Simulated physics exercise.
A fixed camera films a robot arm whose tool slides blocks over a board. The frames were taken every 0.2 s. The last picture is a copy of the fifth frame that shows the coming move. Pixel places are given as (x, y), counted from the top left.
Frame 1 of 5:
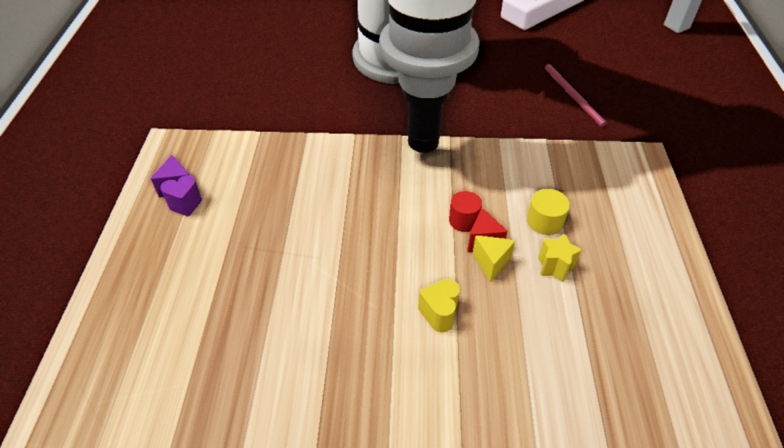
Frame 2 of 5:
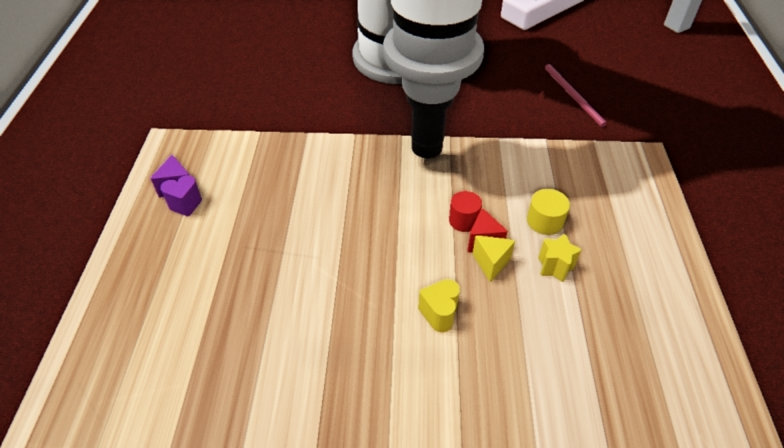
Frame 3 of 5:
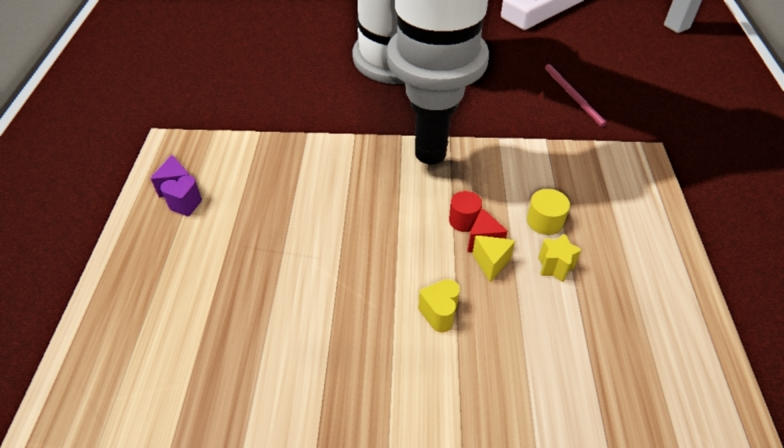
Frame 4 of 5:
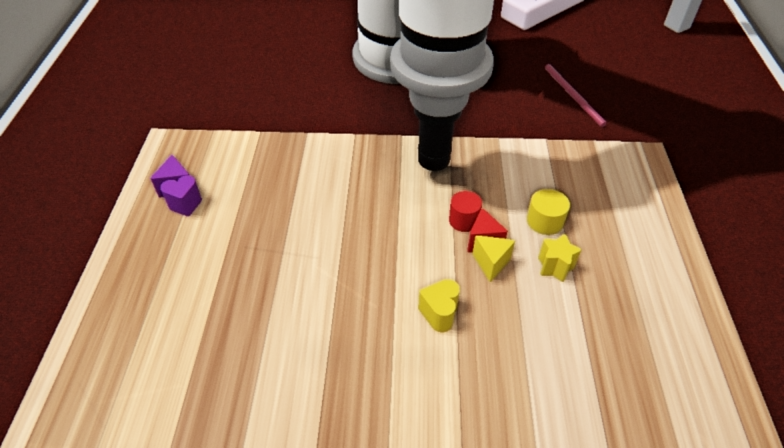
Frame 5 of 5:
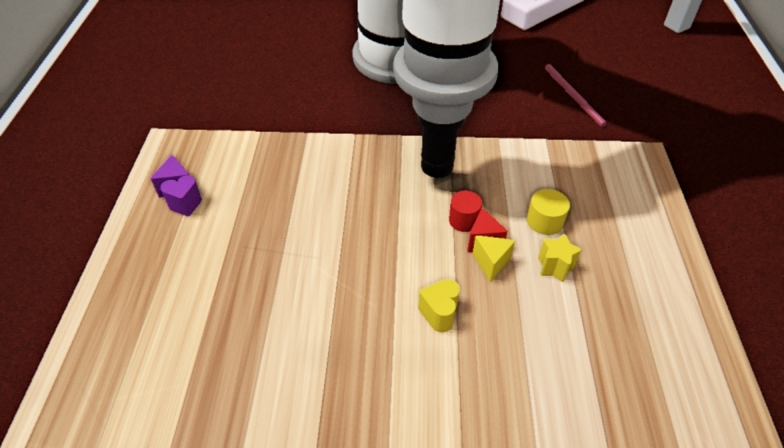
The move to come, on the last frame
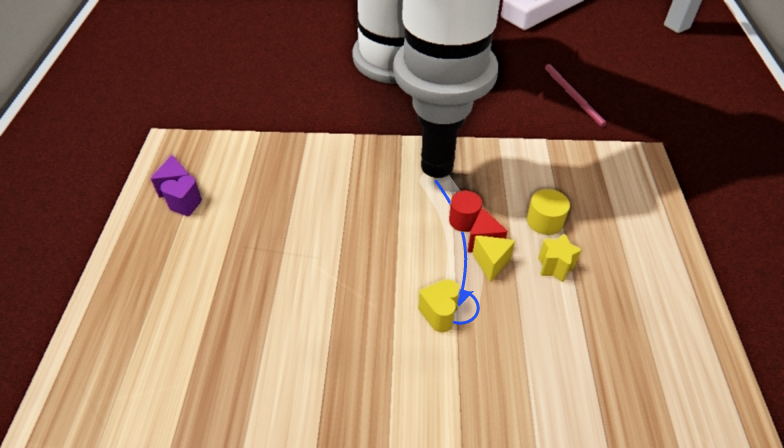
We see a robotic arm above a striped wooden board holding red, yellow and purple blocks. Its dark tip moves a short way toward the viewer and slightly right, nearing the red cylinder, while all the blocks stay still.
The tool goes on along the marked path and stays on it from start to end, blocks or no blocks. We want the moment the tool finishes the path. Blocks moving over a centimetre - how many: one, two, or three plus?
At least three of them.
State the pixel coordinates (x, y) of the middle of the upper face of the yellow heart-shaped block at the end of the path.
Its top middle: (430, 312).
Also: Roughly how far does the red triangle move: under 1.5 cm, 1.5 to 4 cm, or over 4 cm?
It moves quite far, over 4 cm.
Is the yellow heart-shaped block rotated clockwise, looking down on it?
I believe so.
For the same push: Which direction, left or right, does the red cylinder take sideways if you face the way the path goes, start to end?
The red cylinder goes left.
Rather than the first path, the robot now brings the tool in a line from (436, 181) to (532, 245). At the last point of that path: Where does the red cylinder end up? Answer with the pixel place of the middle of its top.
Top centre: (474, 216).
Path on the board, from (436, 181) by way of (457, 217) and (466, 259) to (459, 306).
On the path given first. One third of the way, tool at (459, 205); red cylinder at (485, 217); red triangle at (506, 234), turned 40° clockwise; yellow triangle at (498, 251), turned 25° clockwise.
Two thirds of the way, tool at (468, 247); red cylinder at (504, 238); red triangle at (534, 250), turned 25° clockwise; yellow triangle at (503, 263).
At the end, tool at (461, 294); yellow heart-shaped block at (430, 312), turned 20° clockwise; red cylinder at (504, 238); red triangle at (534, 250), turned 25° clockwise; yellow triangle at (509, 273), turned 30° anticlockwise.
